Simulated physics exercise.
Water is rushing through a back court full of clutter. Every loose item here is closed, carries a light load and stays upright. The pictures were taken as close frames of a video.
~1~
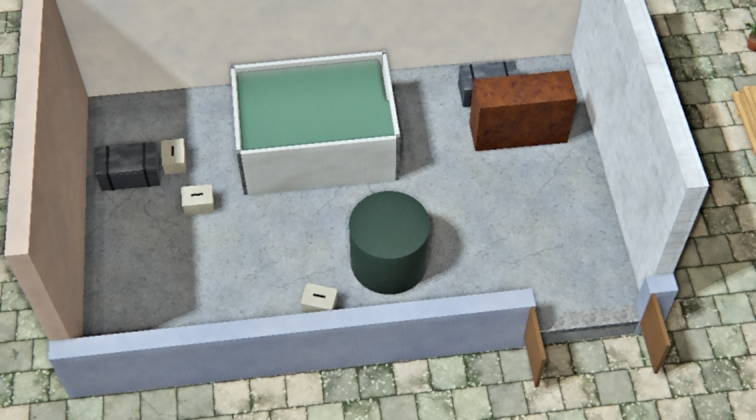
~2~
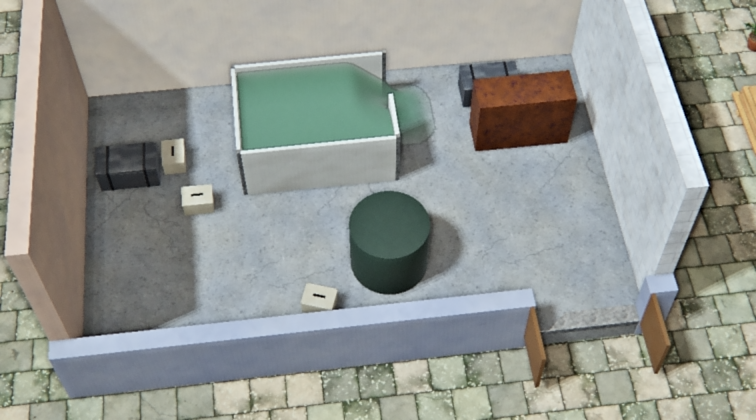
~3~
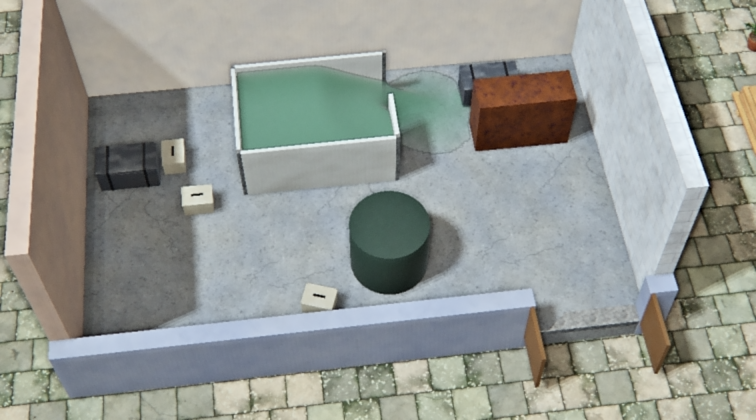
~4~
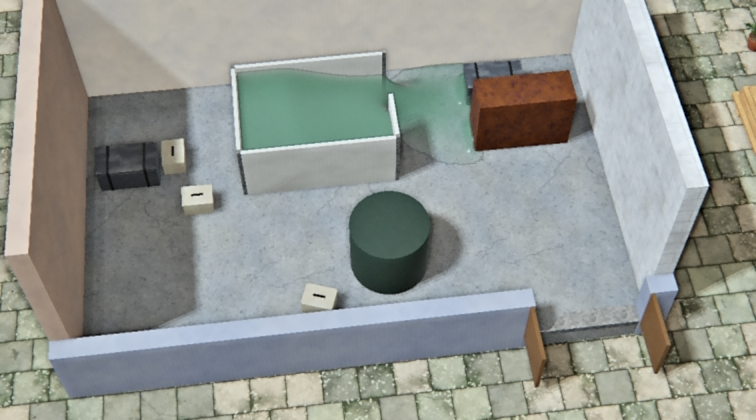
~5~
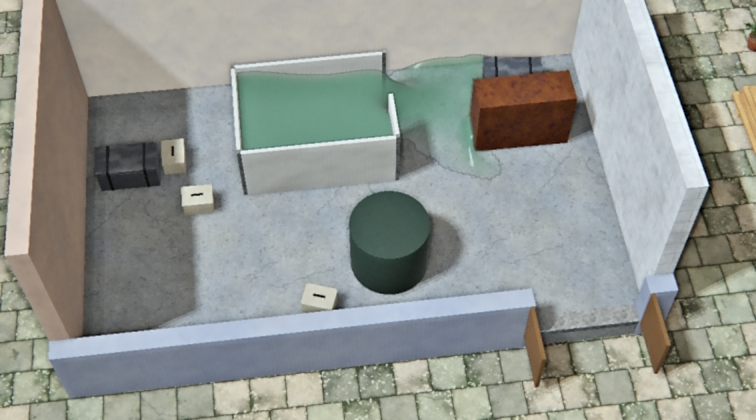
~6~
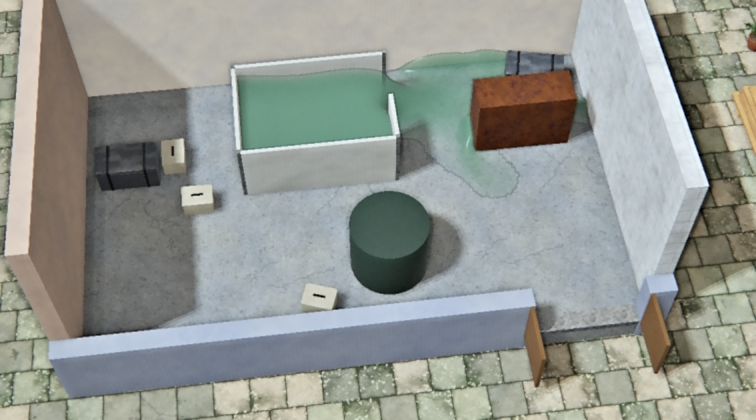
In a walled court, green water spills from a tank and nudges a dark trunk right.
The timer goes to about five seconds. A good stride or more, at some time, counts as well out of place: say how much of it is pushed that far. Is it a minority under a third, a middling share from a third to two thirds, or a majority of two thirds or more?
A minority under a third.
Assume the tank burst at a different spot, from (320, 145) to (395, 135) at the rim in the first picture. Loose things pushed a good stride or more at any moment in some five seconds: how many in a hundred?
Some 40 per cent.
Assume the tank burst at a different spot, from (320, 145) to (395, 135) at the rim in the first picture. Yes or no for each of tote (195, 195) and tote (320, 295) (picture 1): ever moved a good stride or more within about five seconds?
Fell short of it; covered that distance.
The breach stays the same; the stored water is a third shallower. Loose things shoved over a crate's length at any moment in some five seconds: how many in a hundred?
About 20 %.
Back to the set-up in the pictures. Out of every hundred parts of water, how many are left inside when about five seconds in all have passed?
I'd say close to 82 percent.
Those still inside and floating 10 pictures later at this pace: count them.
That comes out at 1.
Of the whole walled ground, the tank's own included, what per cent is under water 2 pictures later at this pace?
30 per cent.
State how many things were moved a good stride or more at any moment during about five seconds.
The figure is 1.
A moment on, 1 of 5 are well off their spots; 1 afloat.
Next, 1 of 5 are well off their spots; 1 afloat.
Later, 1 of 5 are well off their spots; 1 afloat.
In the end, 1 of 5 are well off their spots, and 1 have been at some point; 1 afloat.
